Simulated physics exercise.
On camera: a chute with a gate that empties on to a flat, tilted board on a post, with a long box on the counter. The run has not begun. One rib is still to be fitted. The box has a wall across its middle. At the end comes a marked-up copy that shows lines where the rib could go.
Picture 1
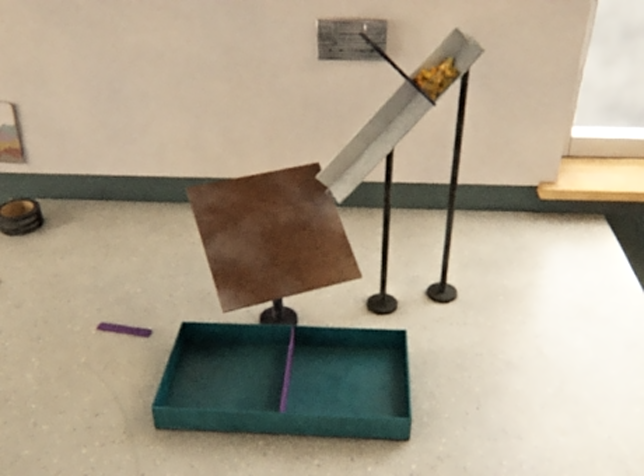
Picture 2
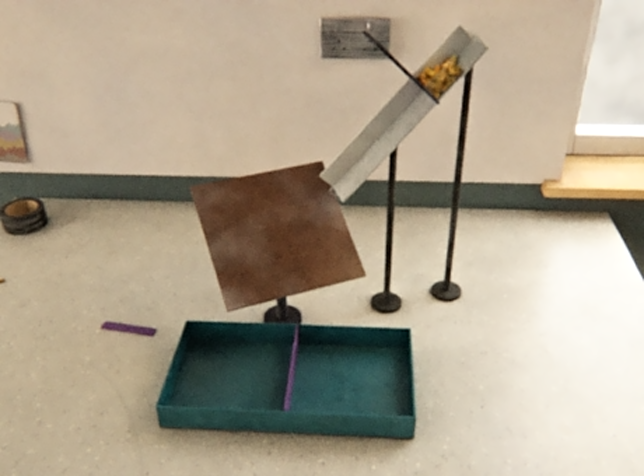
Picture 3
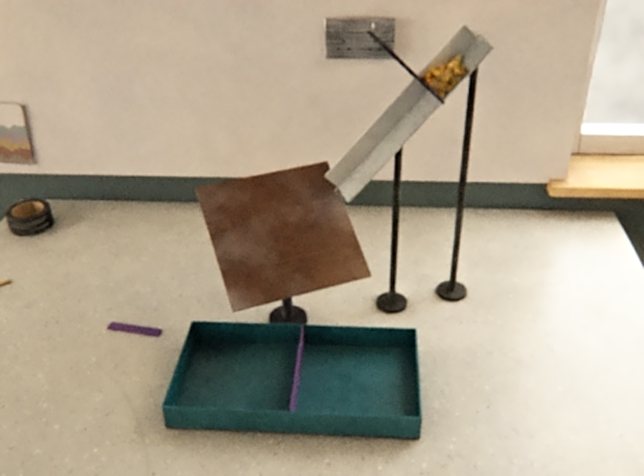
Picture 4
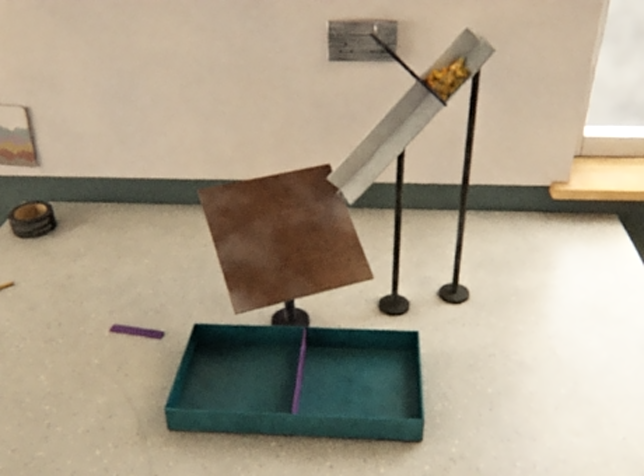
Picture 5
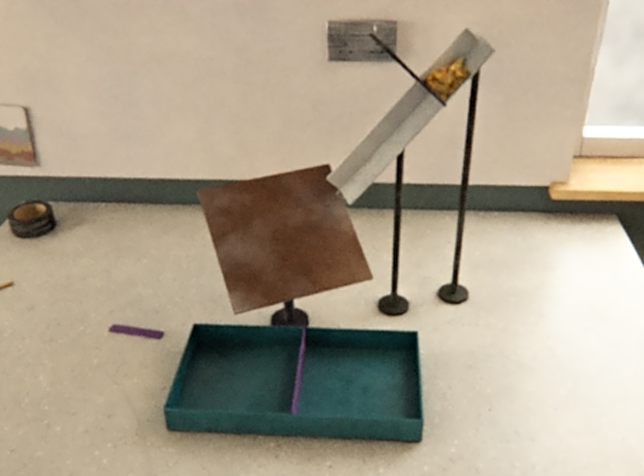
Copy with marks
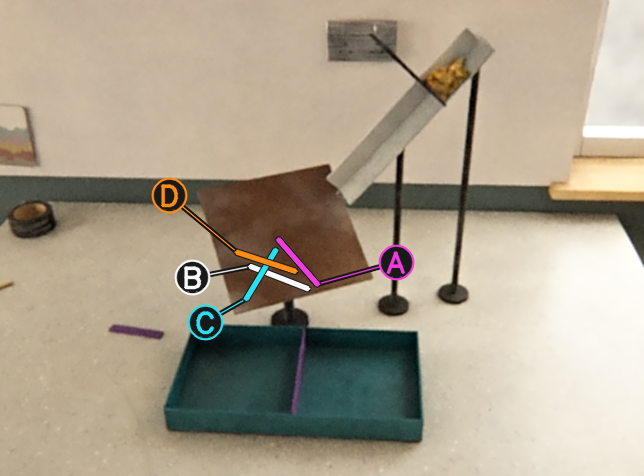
At the start, yellow puffed balls sit behind a gate high in a sloping grey chute, above a tilted brown board and a teal box with a purple middle wall. The whole view shifts slightly to the right, then steadies, while the balls and everything else stay in place.
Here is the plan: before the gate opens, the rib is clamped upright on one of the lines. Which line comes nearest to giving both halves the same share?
Line C.
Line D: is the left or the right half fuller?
More lands on the right.
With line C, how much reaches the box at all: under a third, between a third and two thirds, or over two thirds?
Over two thirds.
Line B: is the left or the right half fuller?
More lands on the right.
On the marked copy, line A from (278, 239) to (317, 284); line B from (250, 266) to (307, 288); line C from (275, 250) to (246, 298); line D from (237, 252) to (295, 271).
With A, of what is caught, a small part in the left half, most in the right.
With B, of what is caught, a small part in the left half, most in the right.
With C, of what is caught, about two thirds in the left half, about a third in the right.
With D, of what is caught, about a quarter in the left half, most in the right.
